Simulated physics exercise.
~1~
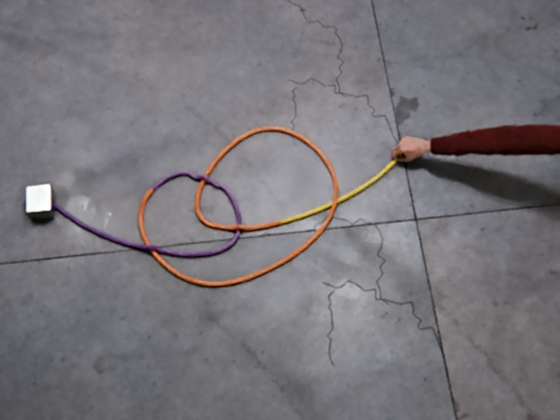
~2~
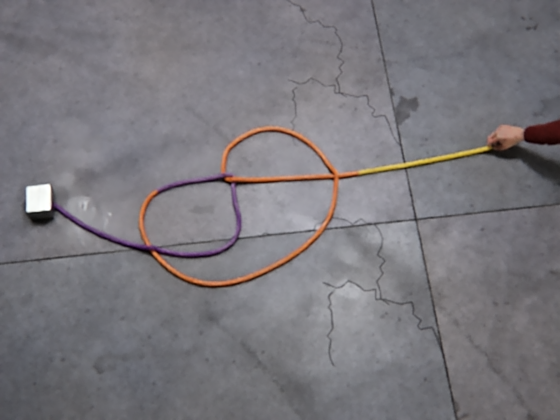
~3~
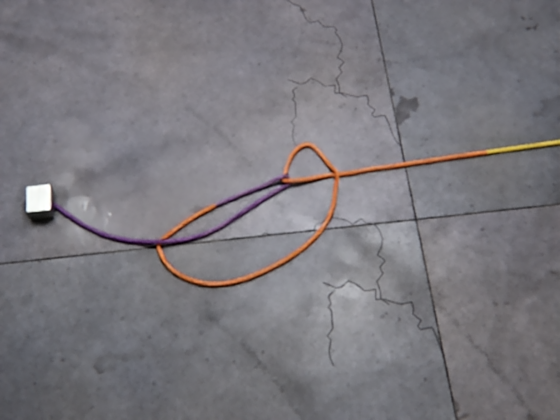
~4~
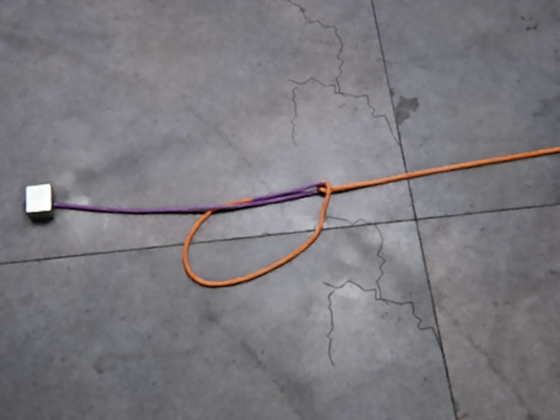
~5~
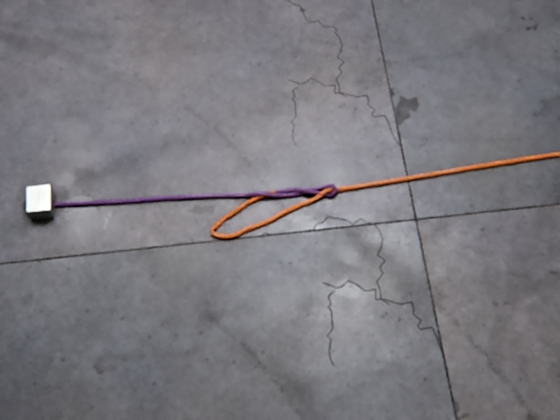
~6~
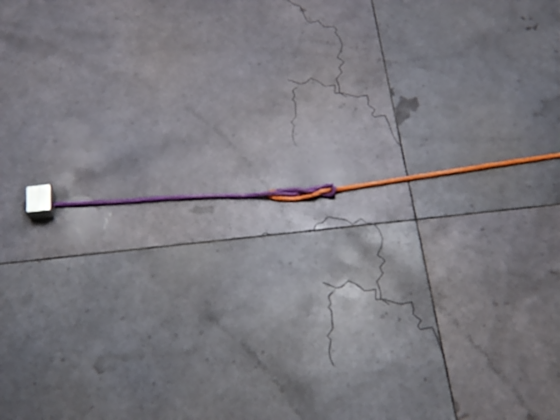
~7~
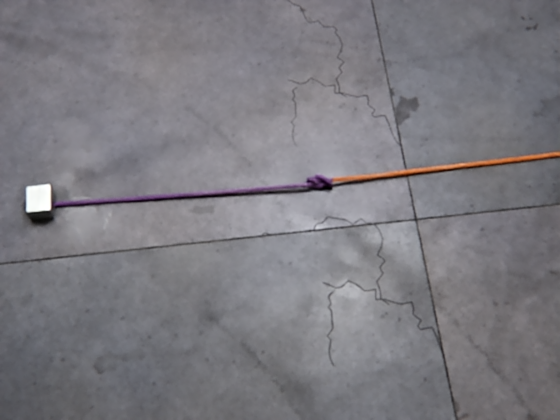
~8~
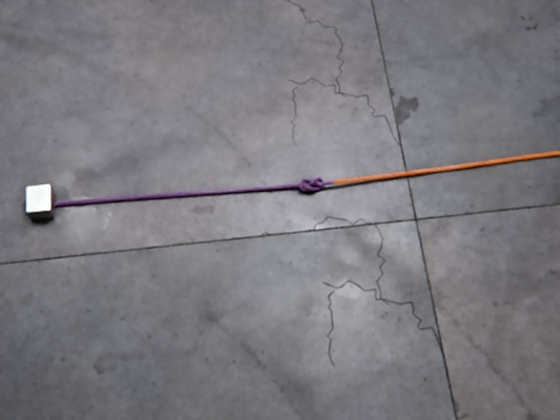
Looped purple, orange and yellow rope being pulled right by a hand, its loops shrinking and jamming into a small tight knot.
